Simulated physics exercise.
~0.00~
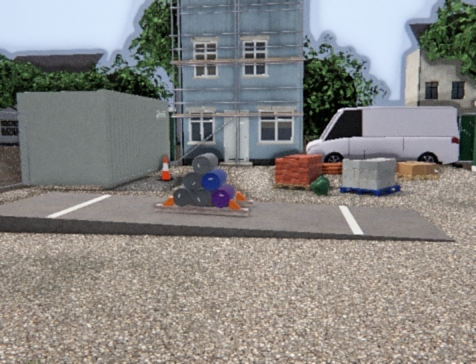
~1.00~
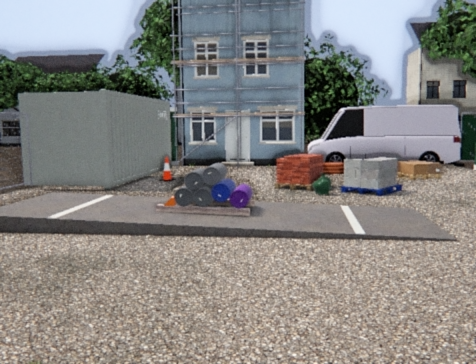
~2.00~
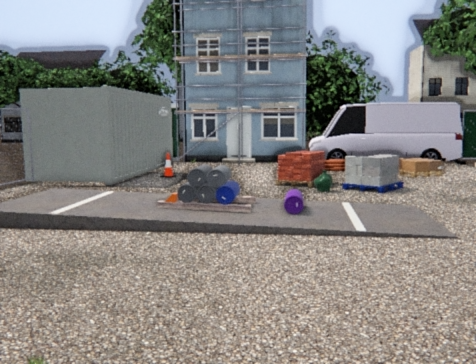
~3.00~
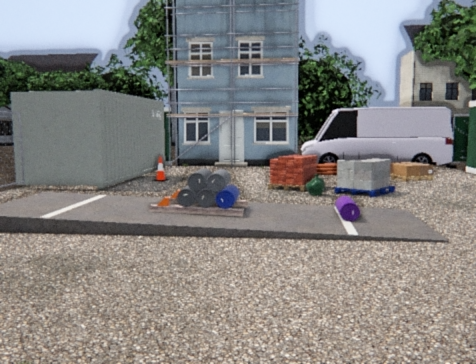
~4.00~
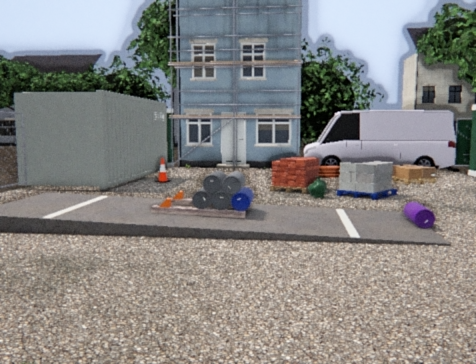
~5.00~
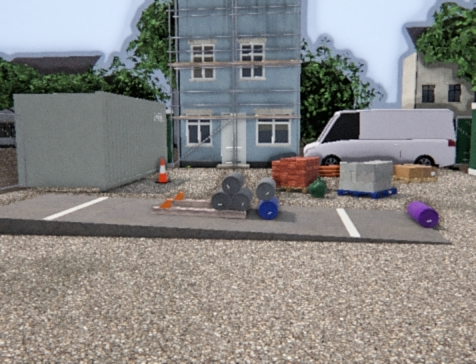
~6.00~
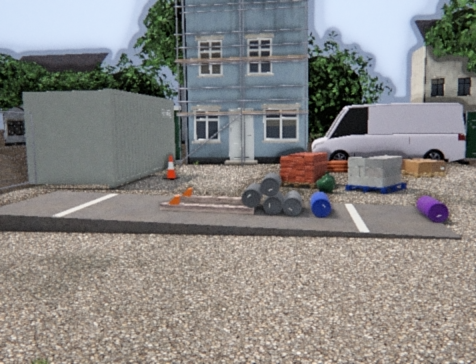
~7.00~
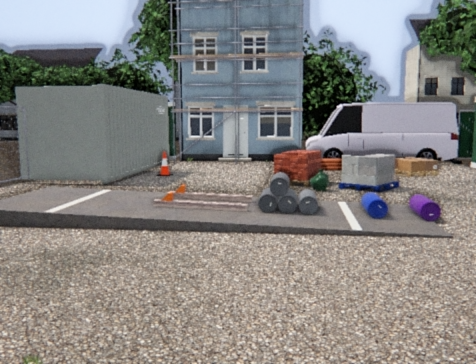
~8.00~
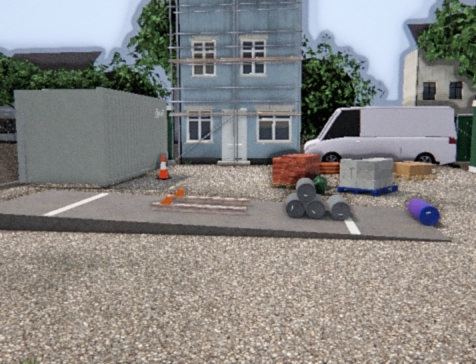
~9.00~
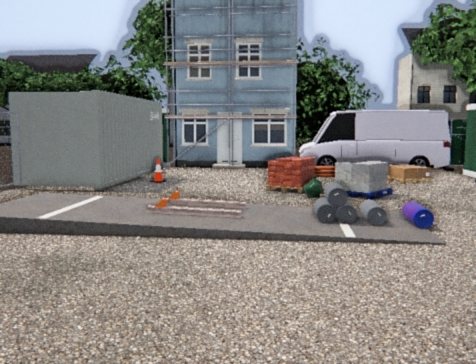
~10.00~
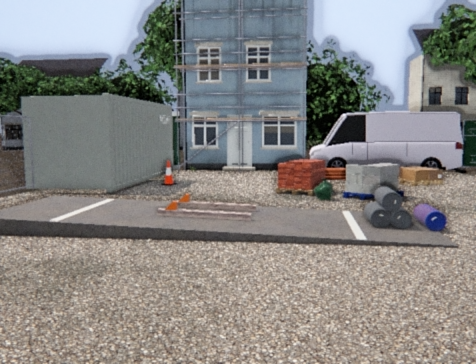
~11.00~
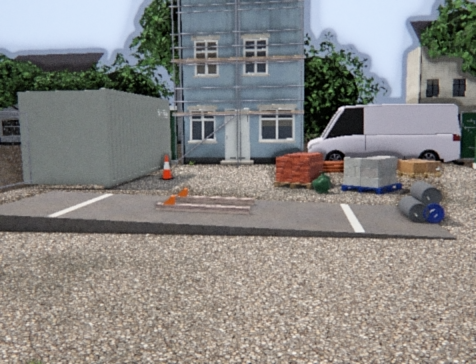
A stack of cylinders on a concrete pad collapsed to the right, the purple one rolling away first, then the blue one, with the grey ones trundling after them until all had crossed the right white line and bunched near the pad's edge.
